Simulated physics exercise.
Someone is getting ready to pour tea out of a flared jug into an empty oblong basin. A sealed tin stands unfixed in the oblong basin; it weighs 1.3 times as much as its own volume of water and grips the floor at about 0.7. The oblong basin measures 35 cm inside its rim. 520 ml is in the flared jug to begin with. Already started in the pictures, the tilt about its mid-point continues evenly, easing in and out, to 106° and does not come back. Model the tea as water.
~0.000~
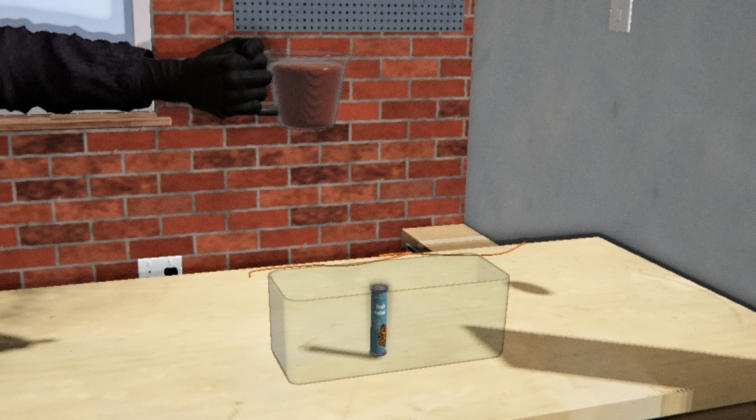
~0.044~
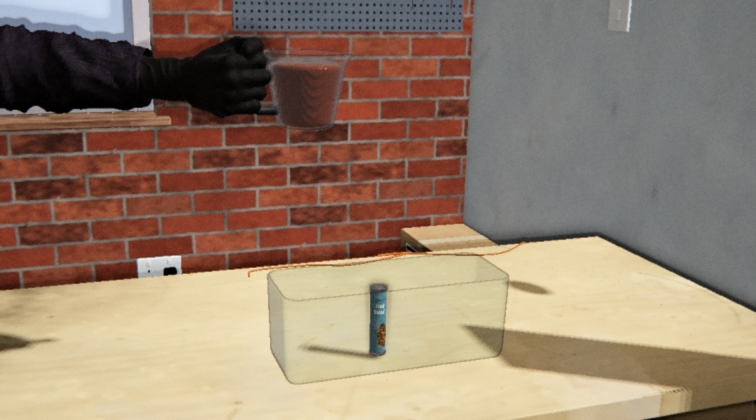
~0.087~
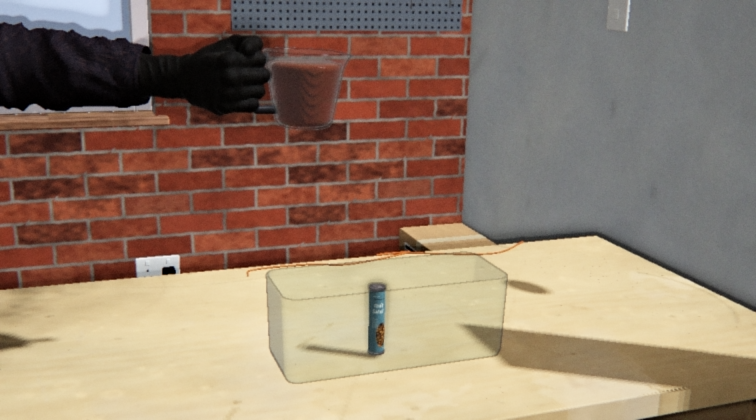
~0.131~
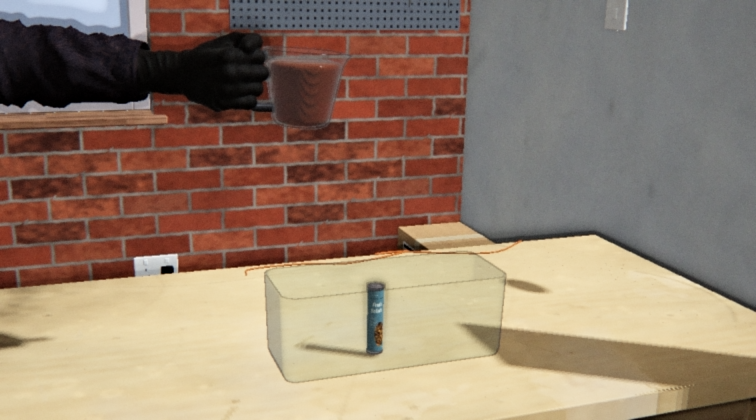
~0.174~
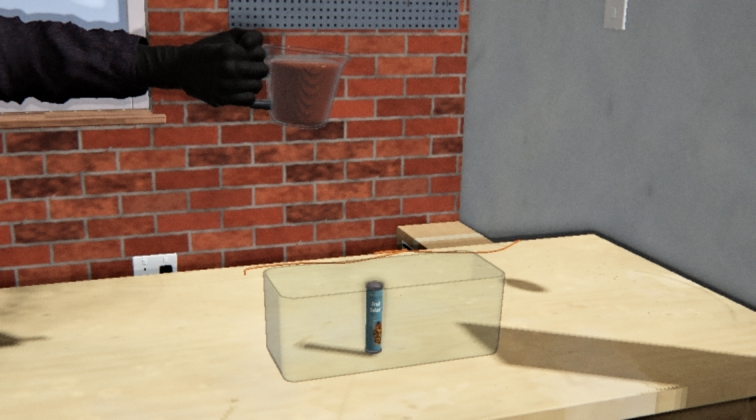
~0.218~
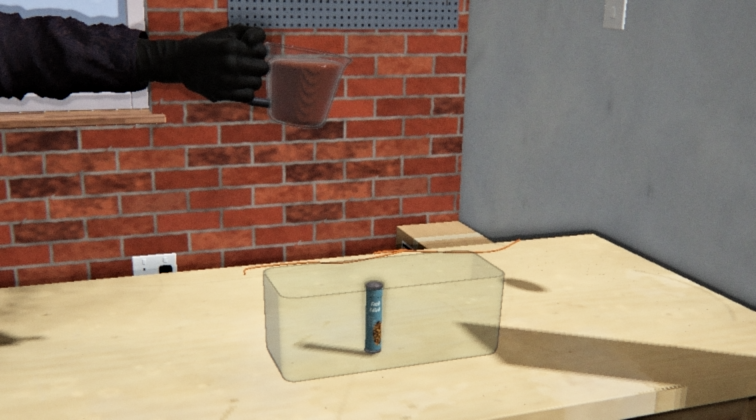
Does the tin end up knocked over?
No.
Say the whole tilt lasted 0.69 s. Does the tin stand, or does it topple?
After the tilt, the tin is still standing.
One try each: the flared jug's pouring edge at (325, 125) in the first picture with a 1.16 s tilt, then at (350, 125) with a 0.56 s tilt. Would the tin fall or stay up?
First it tips over; then it tips over.
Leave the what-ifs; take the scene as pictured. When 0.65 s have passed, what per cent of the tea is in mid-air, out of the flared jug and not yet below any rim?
26 %.
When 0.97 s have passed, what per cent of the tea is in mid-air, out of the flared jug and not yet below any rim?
About 36 % of the total.
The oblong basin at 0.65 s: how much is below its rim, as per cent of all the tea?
The basin holds roughly 2 in a hundred parts at that moment.
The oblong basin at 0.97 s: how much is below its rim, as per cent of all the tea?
Roughly 52 percent of it.
By 0.65 s the tilt is 63° and 72 per cent is still to pour; the tin stands where it began.
By 0.97 s the tilt is 99° and 13 per cent is still to pour; the tin stands where it began.
By 1.30 s the tilt is 106° and 0 per cent is still to pour; the tin stands where it began.
By 1.66 s the tilt is 106° and 0 per cent is still to pour; the tin stands where it began.
At rest the tin stands where it began.
